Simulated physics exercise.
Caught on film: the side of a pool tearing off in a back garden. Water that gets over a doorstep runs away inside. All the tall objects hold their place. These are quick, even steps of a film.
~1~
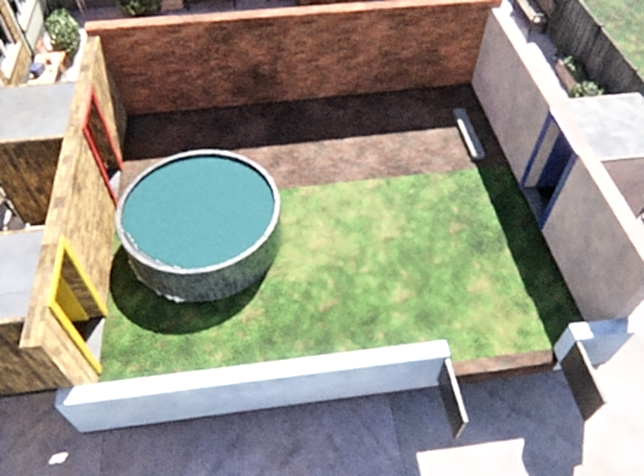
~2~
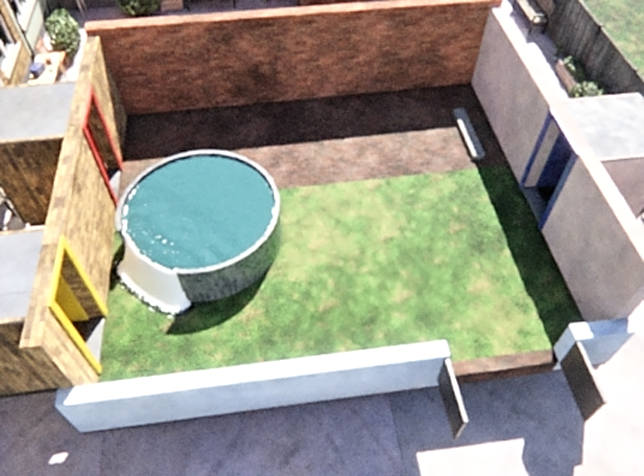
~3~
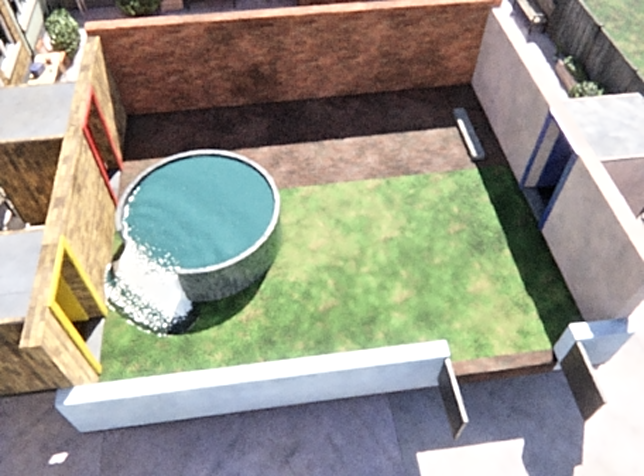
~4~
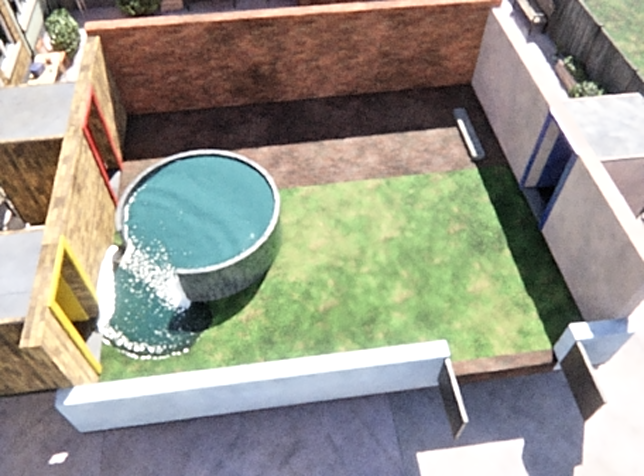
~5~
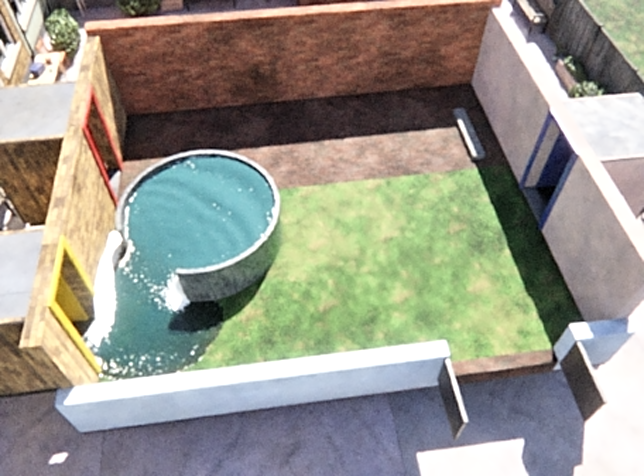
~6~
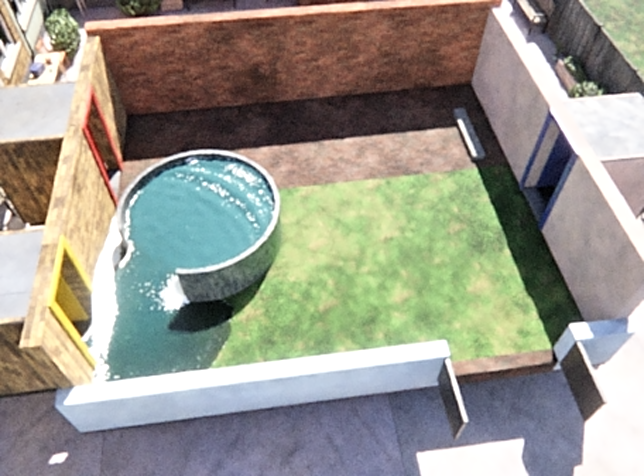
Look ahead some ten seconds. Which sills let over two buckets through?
One by one: The blue door stays under that; the yellow door takes more than that; the red door stays under that.
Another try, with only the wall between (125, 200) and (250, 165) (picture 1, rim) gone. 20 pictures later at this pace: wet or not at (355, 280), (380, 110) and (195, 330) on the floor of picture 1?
In turn: Free of water, wet, not flooded.
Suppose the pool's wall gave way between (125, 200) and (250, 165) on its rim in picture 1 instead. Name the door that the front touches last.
I say the one in blue.
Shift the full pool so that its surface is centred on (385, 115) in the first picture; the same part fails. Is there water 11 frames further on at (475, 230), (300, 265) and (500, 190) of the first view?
One after the other: Not flooded, flooded, dry.
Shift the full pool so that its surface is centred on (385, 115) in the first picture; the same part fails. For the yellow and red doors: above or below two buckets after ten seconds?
My reading: Yellow floods; red passes that mark.
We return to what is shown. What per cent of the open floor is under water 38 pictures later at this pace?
Near 75 in a hundred.
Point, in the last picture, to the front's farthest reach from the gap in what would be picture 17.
At about (125, 138).
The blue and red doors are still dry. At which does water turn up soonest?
First comes the red one.
A moment on, water covers 10 % of the floor; the blue door not reached, the yellow door far over two buckets in, the red door wet at the sill, nothing in.
Next, water covers 20 % of the floor; the blue door not reached, the yellow door far over two buckets in, the red door wet at the sill, nothing in.
Then, water covers 40 % of the floor; the blue door not reached, the yellow door far over two buckets in, the red door wet at the sill, nothing in.
Later, water covers 75 % of the floor; the blue door not reached, the yellow door far over two buckets in, the red door wet at the sill, nothing in.
In the end, water covers 90 % of the floor; the blue door wet at the sill, nothing in, the yellow door far over two buckets in, the red door wet at the sill, nothing in.
